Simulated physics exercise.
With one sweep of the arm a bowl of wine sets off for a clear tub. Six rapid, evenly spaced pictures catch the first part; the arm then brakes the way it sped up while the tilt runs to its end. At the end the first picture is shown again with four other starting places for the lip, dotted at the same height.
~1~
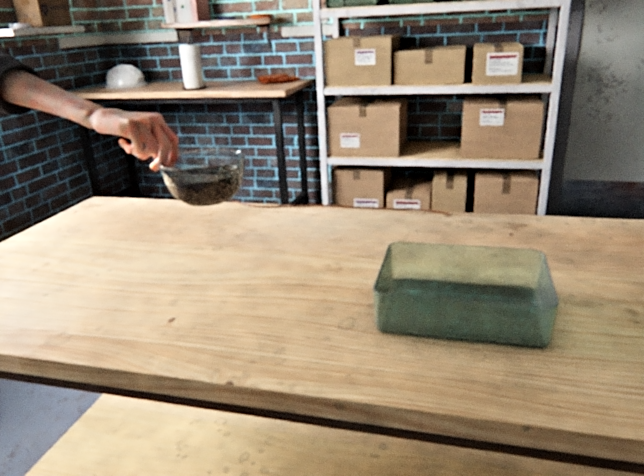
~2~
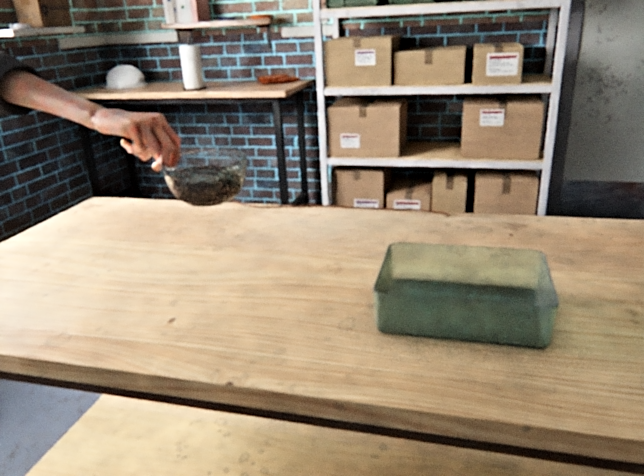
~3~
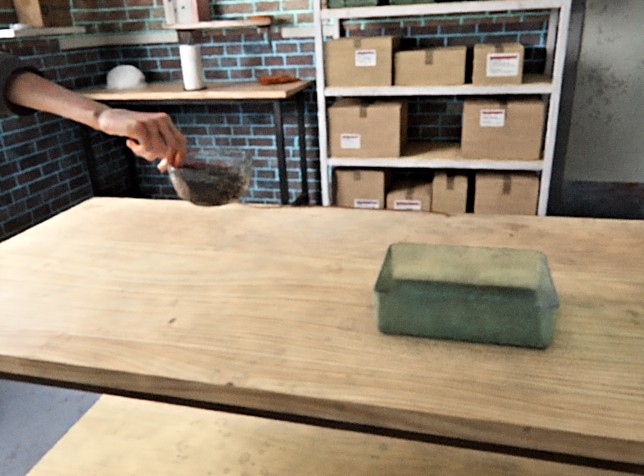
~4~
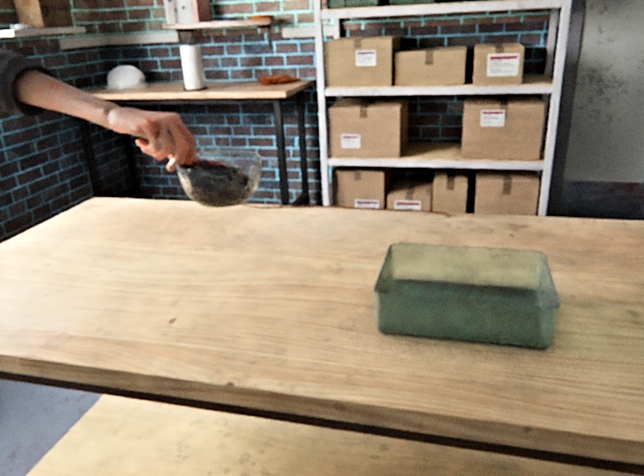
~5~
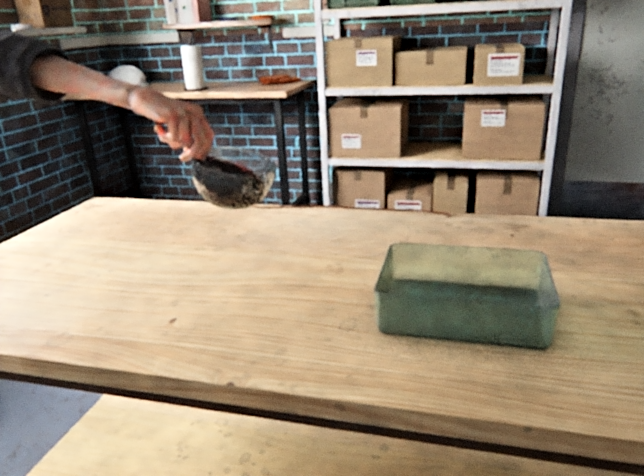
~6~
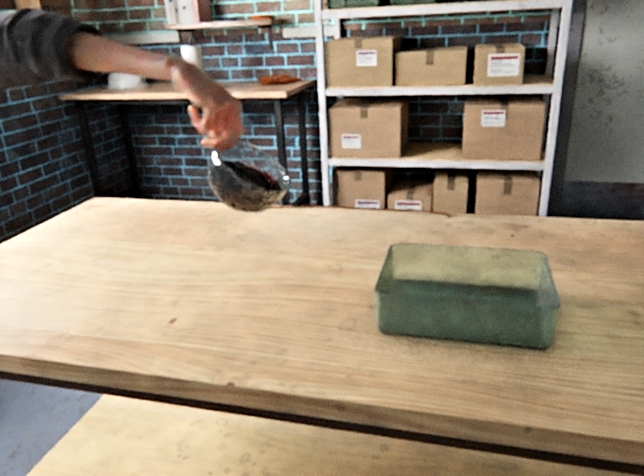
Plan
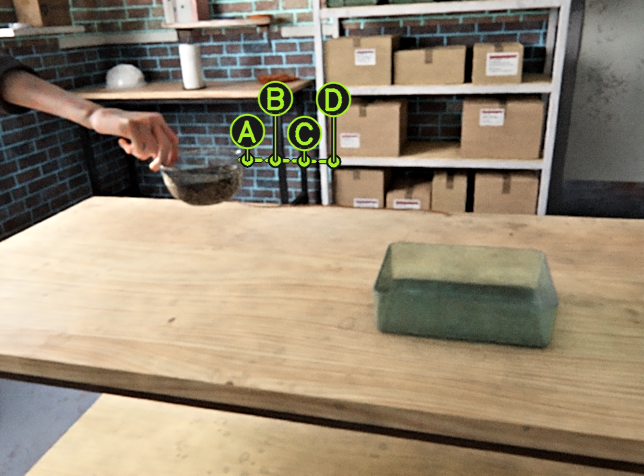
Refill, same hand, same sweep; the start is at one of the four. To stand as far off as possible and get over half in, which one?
B will do.
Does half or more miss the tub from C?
No, not at all.
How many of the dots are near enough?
Three of them.
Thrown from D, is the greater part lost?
No, not at all.
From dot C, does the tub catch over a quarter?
Yes.
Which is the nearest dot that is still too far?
The answer is A.
In lime, A at (247, 159); B at (275, 160); C at (304, 161); D at (333, 161).
With A, about 7 % lands in the tub, 89 % falls short and 4 % goes beside or beyond.
With B, about 80 % lands in the tub, 4 % falls short and 15 % goes beside or beyond.
With C, about 74 % lands in the tub, 3 % falls short and 23 % goes beside or beyond.
With D, about 63 % lands in the tub, 3 % falls short and 33 % goes beside or beyond.
